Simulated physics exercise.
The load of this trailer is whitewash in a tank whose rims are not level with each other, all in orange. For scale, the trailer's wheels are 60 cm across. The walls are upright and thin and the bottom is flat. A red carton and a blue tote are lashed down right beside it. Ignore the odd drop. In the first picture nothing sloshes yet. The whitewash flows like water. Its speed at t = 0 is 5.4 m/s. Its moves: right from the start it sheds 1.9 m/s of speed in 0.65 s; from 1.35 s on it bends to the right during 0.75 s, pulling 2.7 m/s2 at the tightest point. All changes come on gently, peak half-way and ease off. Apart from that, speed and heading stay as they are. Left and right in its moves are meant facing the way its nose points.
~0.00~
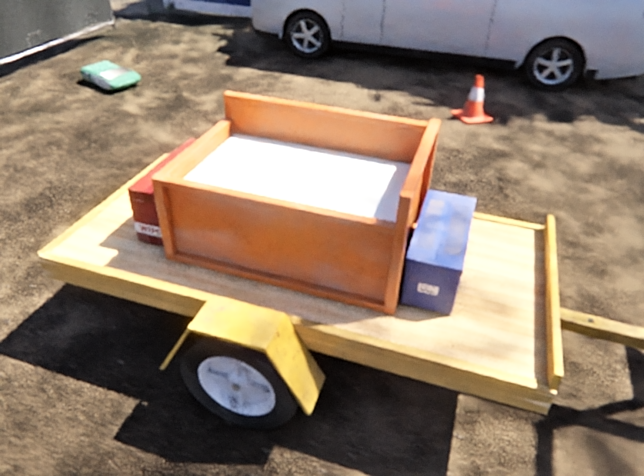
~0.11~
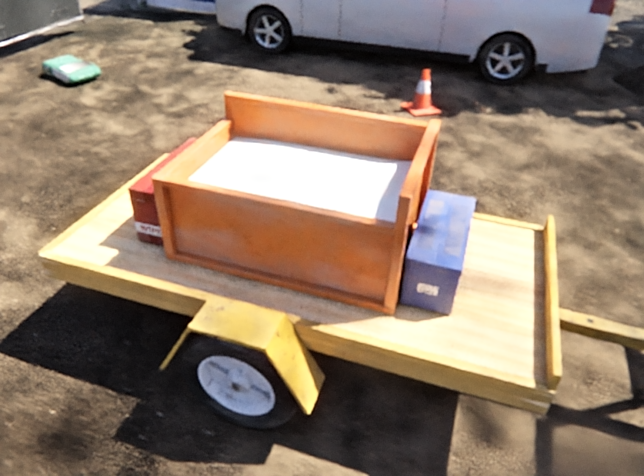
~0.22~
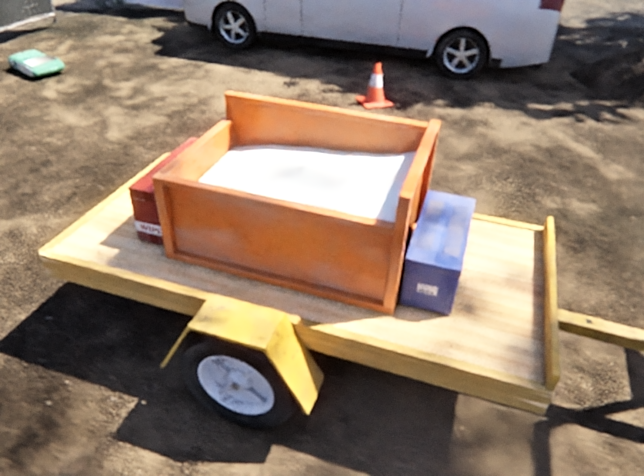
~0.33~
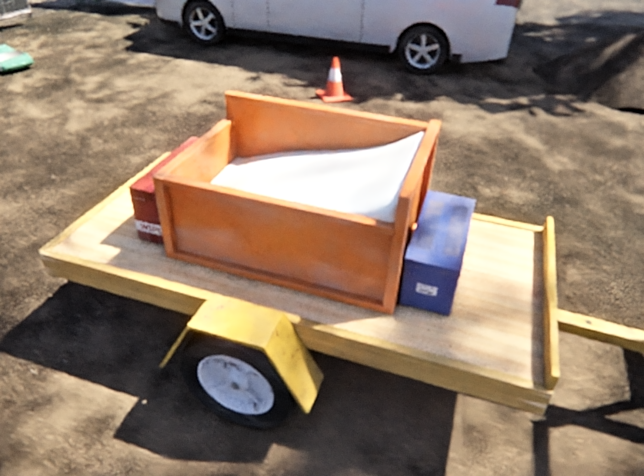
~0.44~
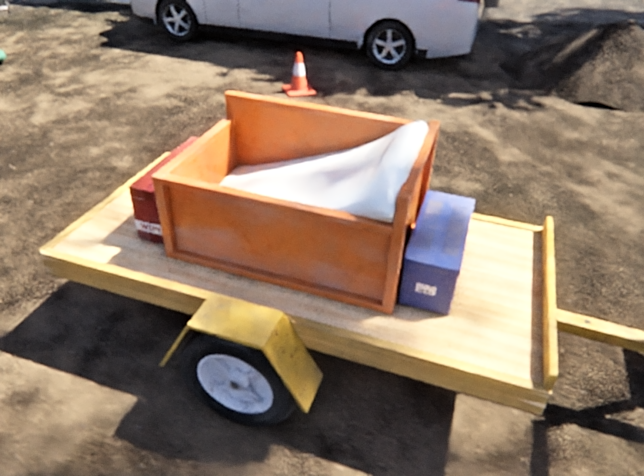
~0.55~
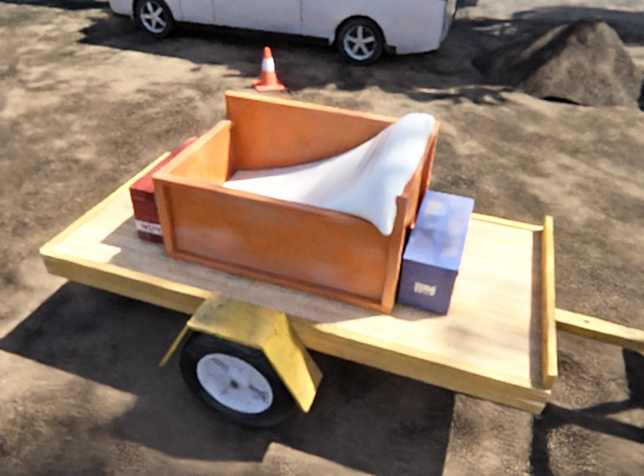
On a dirt lot, white liquid in an orange tank climbs steadily toward the trailer's front.
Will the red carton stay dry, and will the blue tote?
First the red carton: It gets doused. The blue tote takes a soaking.
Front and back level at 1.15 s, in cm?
Front 28 cm, back 56 cm.
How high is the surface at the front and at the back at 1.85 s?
About 30 cm in front and 30 cm behind.
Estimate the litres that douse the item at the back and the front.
Roughly 20 and 6 L.
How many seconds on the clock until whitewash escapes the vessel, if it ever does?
Around 0.8 s.
Then, 1.15 s in, front 29 cm, middle 30 cm, back 56 cm above the floor; the loss stands at 5 per cent, over the near side and the front.
Then, 1.85 s in, front 31 cm, middle 33 cm, back 29 cm above the floor; the loss stands at 12 per cent, over the back and the near side.
Then, 2.65 s in, front 21 cm, middle 30 cm, back 35 cm above the floor; the loss stands at 15 per cent, over the back and the near side.
Then, 5.09 s in, the loss stands at 19 per cent, over the back and the near side; the red carton has caught 20 litres and the blue tote 6 litres.
